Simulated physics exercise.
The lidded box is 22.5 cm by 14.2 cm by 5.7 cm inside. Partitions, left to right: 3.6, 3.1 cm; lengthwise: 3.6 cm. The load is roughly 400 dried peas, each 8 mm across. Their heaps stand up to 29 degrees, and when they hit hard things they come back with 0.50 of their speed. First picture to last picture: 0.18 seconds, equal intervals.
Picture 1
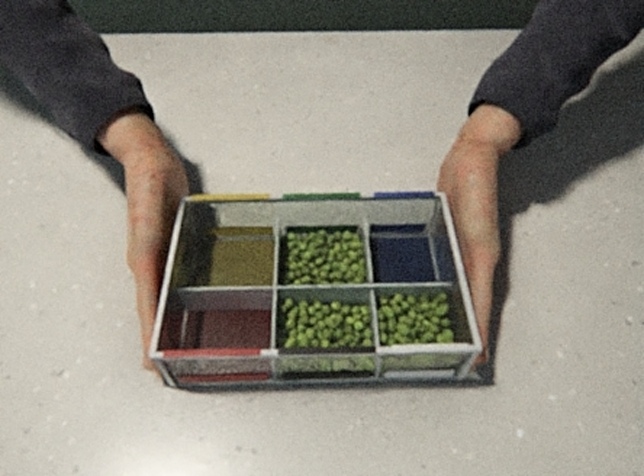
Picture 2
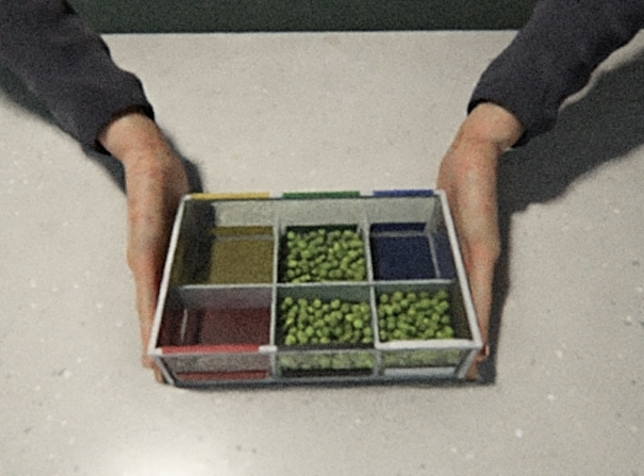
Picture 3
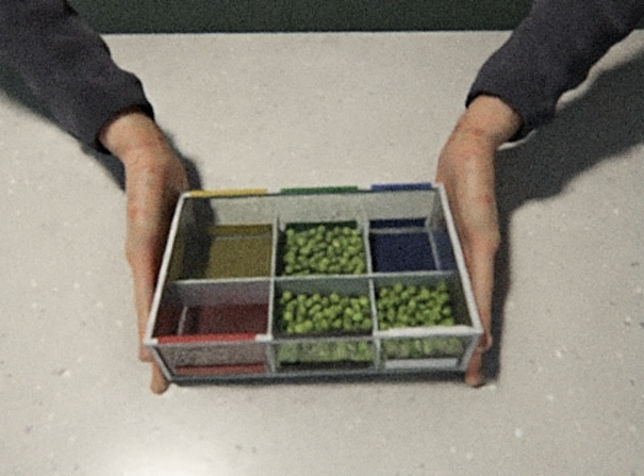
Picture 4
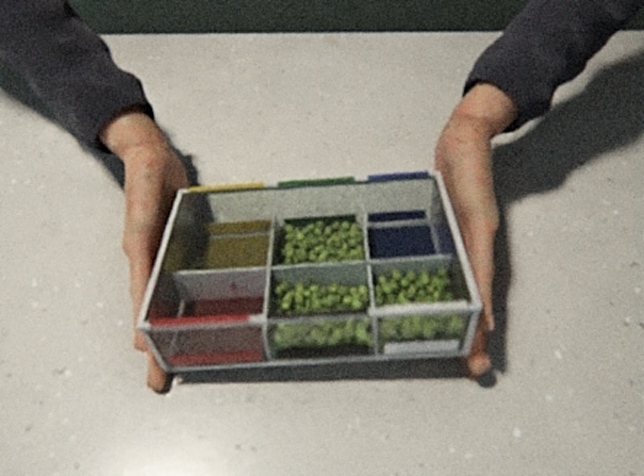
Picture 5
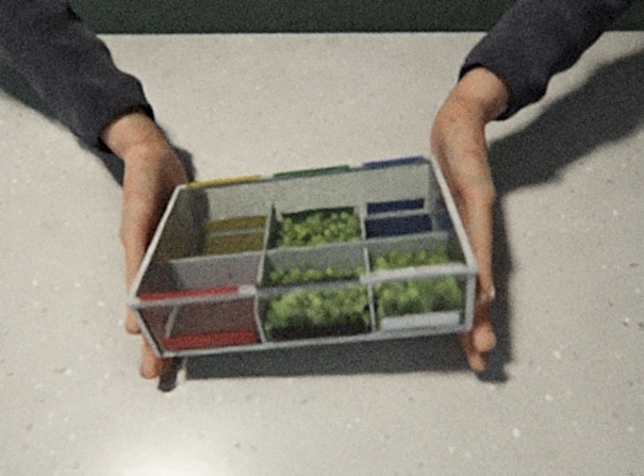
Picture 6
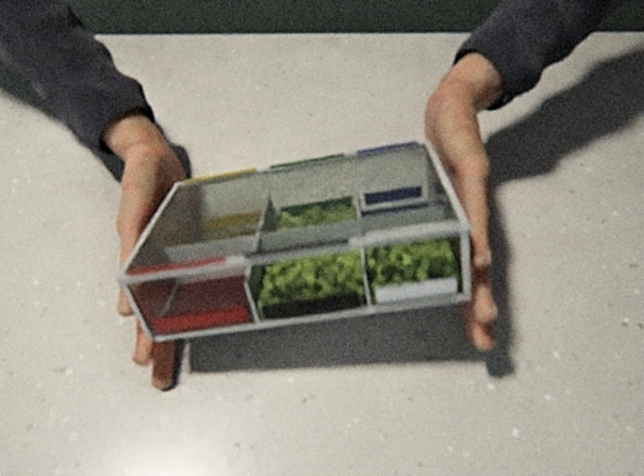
Two hands holding a clear divided box of green peas above a pale speckled surface, gradually tilting it and raising its front side.
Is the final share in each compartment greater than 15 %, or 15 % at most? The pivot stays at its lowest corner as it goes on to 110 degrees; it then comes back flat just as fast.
In the end red compartment: Stays behind the line, blue compartment: Stays behind the line, green compartment: Crosses the line, yellow compartment: Crosses the line, white compartment: Stays behind the line, black compartment: Stays behind the line.
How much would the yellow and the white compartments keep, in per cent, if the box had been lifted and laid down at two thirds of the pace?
The yellow compartment gets 35 % while the white one gets 0 %.
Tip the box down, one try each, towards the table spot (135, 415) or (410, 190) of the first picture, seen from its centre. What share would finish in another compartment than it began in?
The share comes to roughly 70 in a hundred, then roughly 55 in a hundred.
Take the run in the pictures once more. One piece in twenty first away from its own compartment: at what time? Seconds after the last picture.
I'd put it at about 0.40 seconds on the clock.
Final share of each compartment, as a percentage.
The red one ends with 0, blue 10, green 50, yellow 30, white 0 and black 5 per cent.
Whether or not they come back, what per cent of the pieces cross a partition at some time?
Around 70 in a hundred.
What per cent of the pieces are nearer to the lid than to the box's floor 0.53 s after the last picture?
80 per cent, give or take.
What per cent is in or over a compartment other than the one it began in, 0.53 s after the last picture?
Roughly 35 in a hundred.
Then, 0.53 s after the last picture, tilt 109 degrees; blue 5 %, green 45 %, yellow 10 %, white 20 %, black 20 %.
Then, 0.89 s after the last picture, tilt 45 degrees; blue 10 %, green 50 %, yellow 30 %, black 5 %.
Then, 1.33 s after the last picture, tilt 0 degrees; blue 10 %, green 50 %, yellow 30 %, black 5 %.
In the end, red 0 %, blue 10 %, green 50 %, yellow 30 %, white 0 %, black 5 %.
